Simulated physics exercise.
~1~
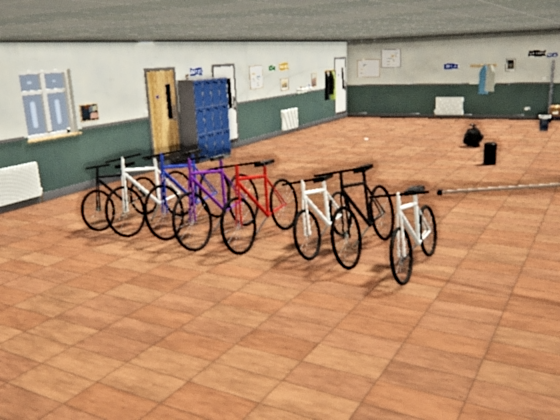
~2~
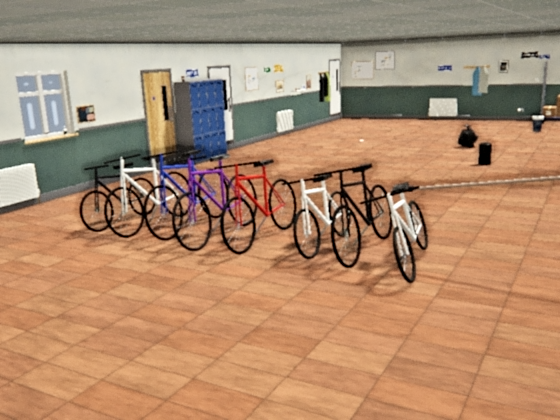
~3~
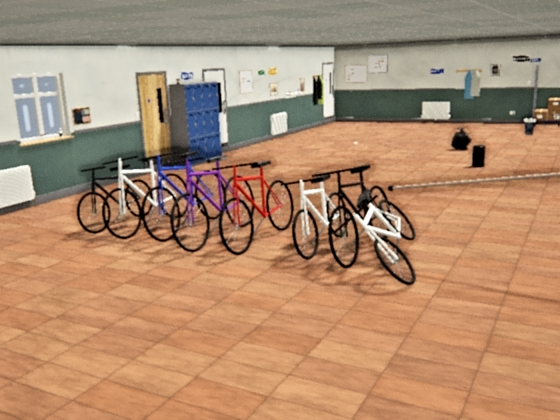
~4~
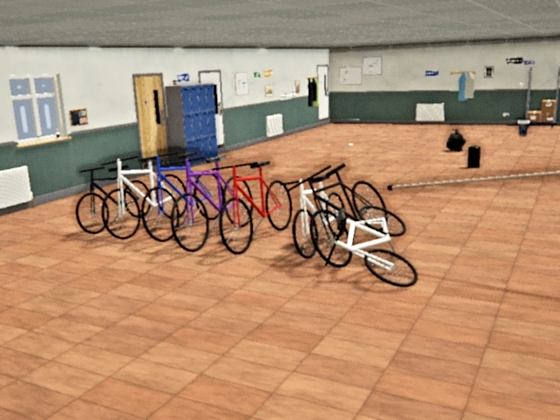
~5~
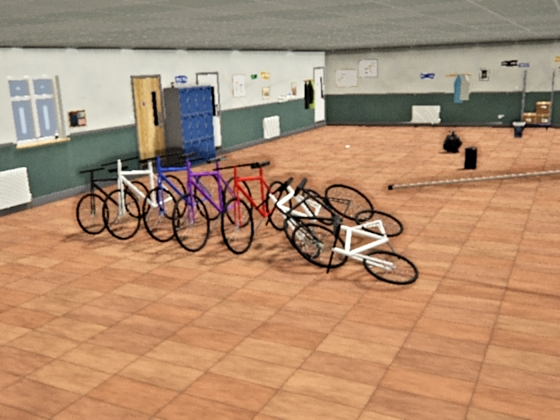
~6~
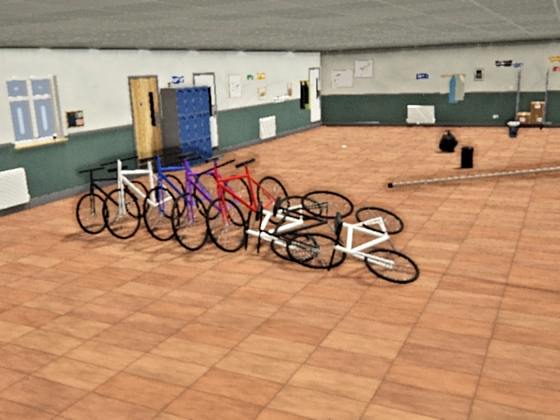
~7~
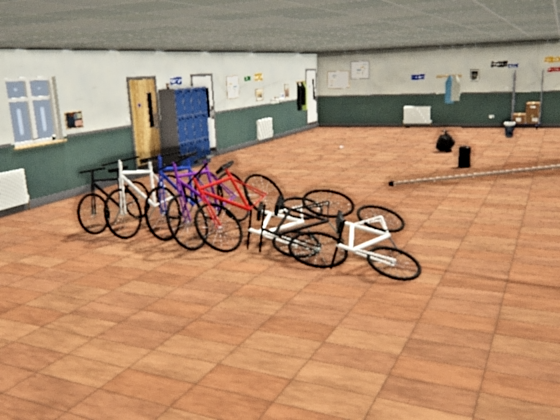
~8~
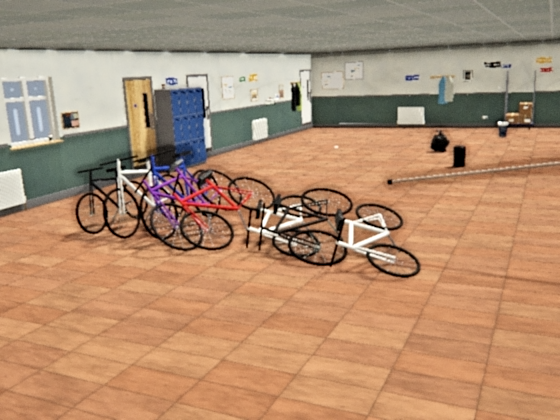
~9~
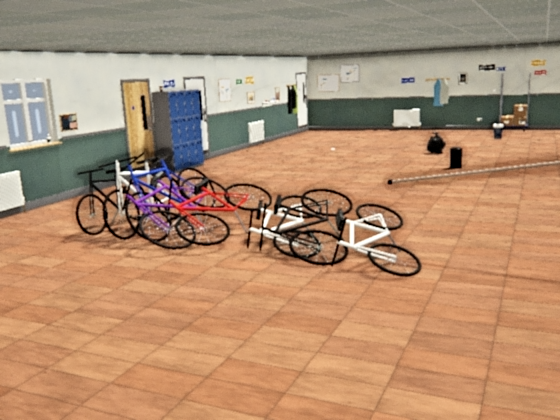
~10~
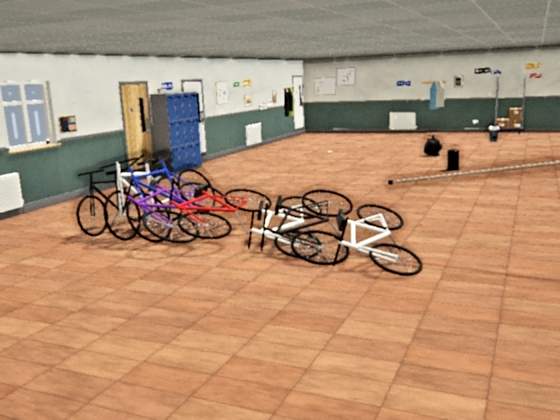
In a large room with a tiled floor, a white bicycle at the right of a row tipped over to the left, and the others toppled in turn, red then purple, until most lay in a heap and only the far left ones still stood.
